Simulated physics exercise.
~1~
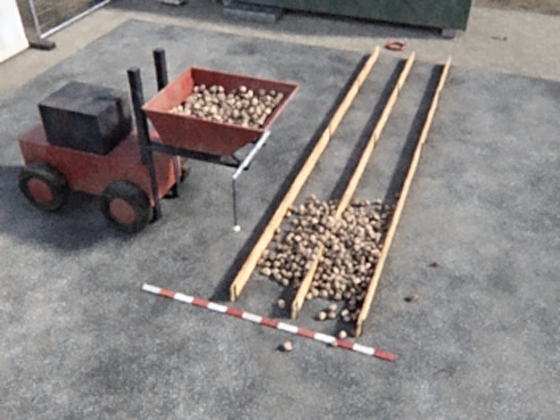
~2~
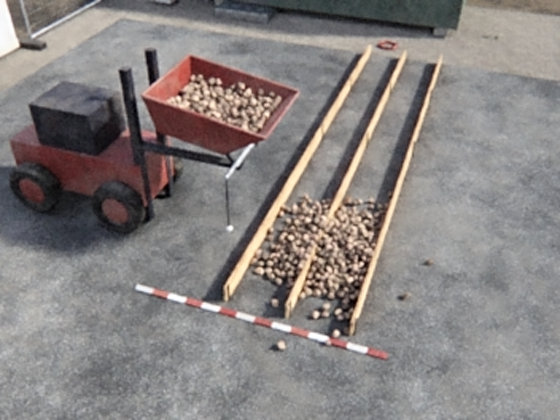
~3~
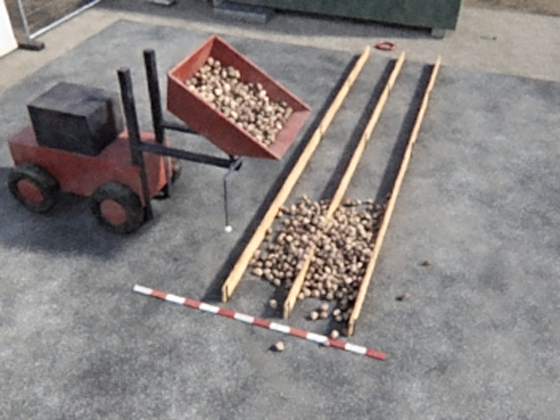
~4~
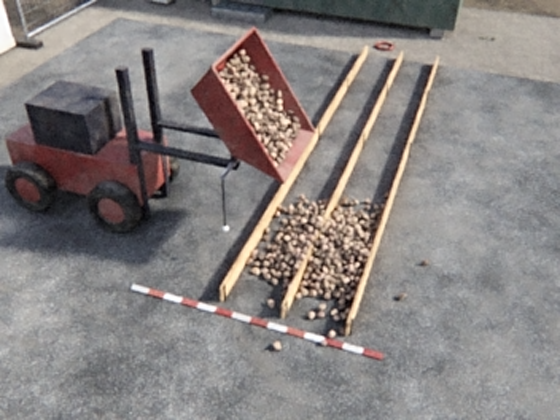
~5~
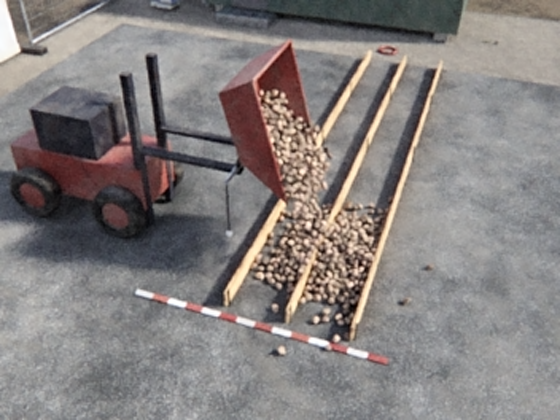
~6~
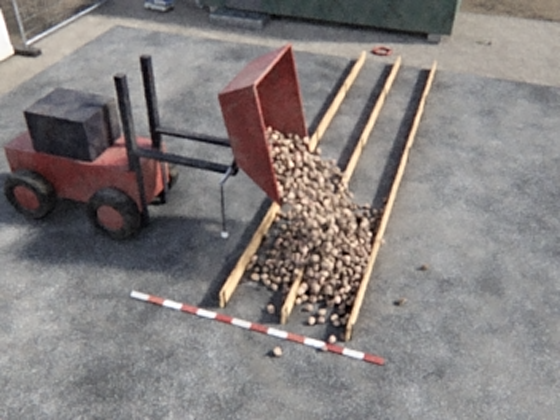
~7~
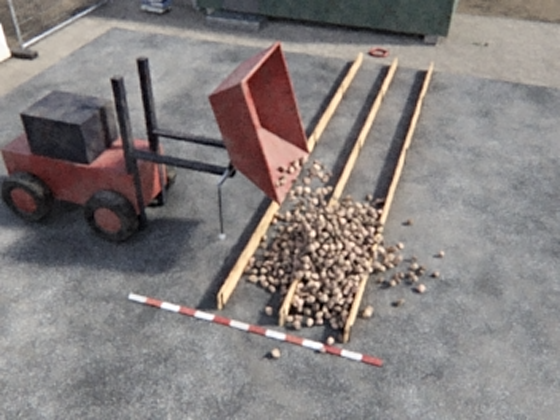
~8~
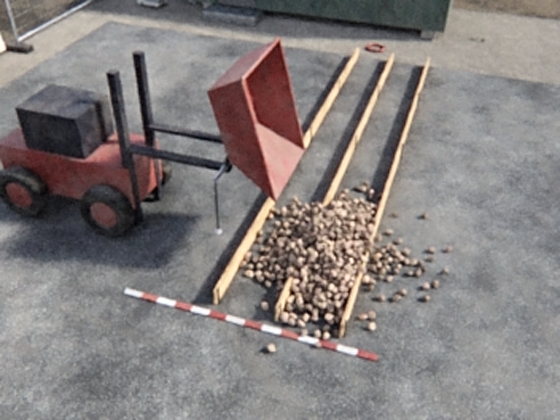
At first, a small red forklift on grey ground holds up a red skip of brown stones beside three long wooden planks, where an earlier heap already lies near a red-and-white striped staff. The skip begins to tilt to the right, gently and then steeply, while its stones stay inside. Once it is tipped far over, they pour down onto the heap between the planks. The skip rocks slightly as the last stones slide out, and some scatter beyond the right-hand plank. Finally, the skip hangs steeply tipped and empty above a larger, spread-out pile.
